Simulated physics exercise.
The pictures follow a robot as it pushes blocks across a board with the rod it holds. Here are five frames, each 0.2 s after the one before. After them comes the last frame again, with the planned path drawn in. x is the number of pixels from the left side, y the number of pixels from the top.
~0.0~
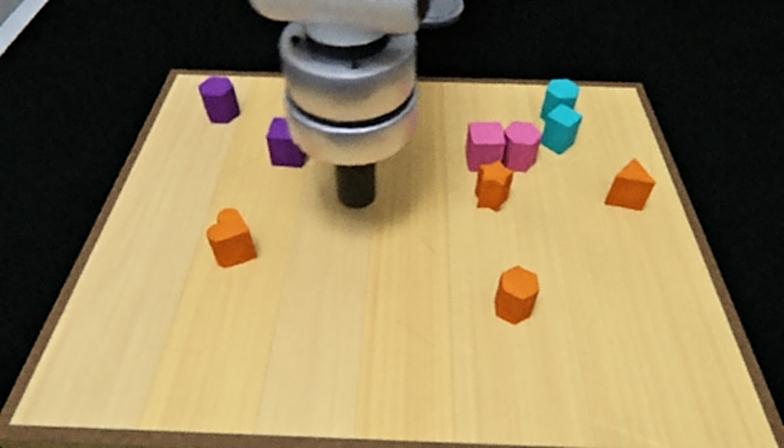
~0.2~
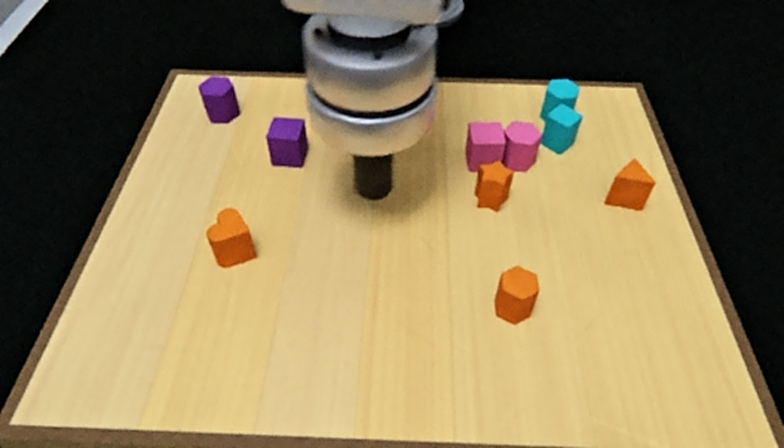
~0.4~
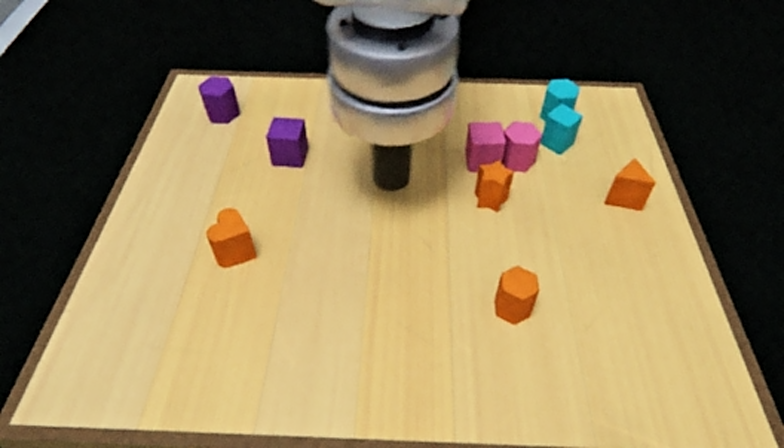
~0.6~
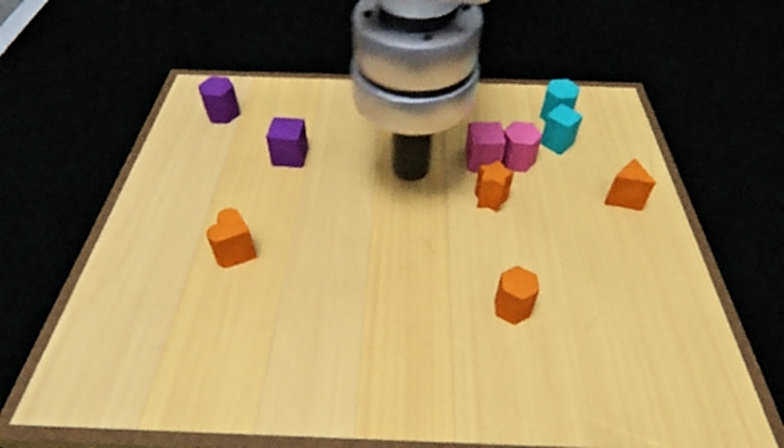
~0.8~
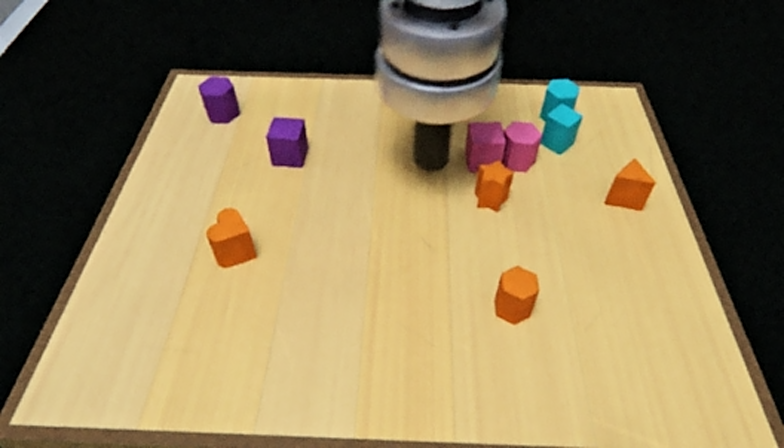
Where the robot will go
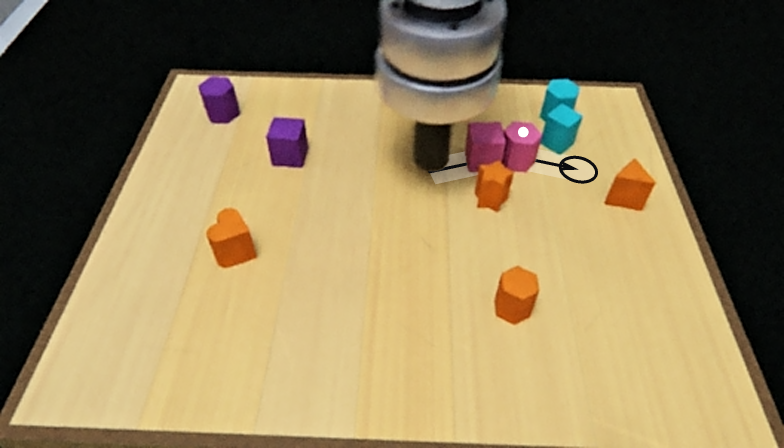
Robotic arm with a dark rod tip moving right across a wooden board toward pink blocks, the scattered coloured blocks staying still.
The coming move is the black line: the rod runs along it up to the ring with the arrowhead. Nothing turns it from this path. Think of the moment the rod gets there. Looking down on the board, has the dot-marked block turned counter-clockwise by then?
My answer is yes.
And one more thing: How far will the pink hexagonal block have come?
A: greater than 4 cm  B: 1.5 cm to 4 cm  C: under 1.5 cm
The correct letter is A.
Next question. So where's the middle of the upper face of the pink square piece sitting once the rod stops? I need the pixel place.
It sits at (612, 128).
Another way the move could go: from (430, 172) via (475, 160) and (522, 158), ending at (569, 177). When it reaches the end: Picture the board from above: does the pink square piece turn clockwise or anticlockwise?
From above, the turn goes anticlockwise.
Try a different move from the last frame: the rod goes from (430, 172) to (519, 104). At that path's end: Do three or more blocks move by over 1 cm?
No, I don't think so.
Drawn move, from (430, 172) by way of (478, 162) and (527, 159) to (578, 169); the dot is on the pink hexagonal block.
What follows on the original path. One third of the way, rod (481, 150); pink square piece (516, 125); pink hexagonal block (550, 127), turned 15° clockwise; turquoise square piece (570, 114).
Two thirds of the way, rod (532, 148); pink square piece (567, 123); pink hexagonal block (602, 126), turned 15° clockwise; turquoise square piece (590, 106), turned 45° anticlockwise.
At the end, rod (582, 158); pink square piece (612, 128), turned 40° anticlockwise; orange star still; pink hexagonal block (639, 118), turned 20° anticlockwise; turquoise square piece (601, 102), turned 95° anticlockwise.
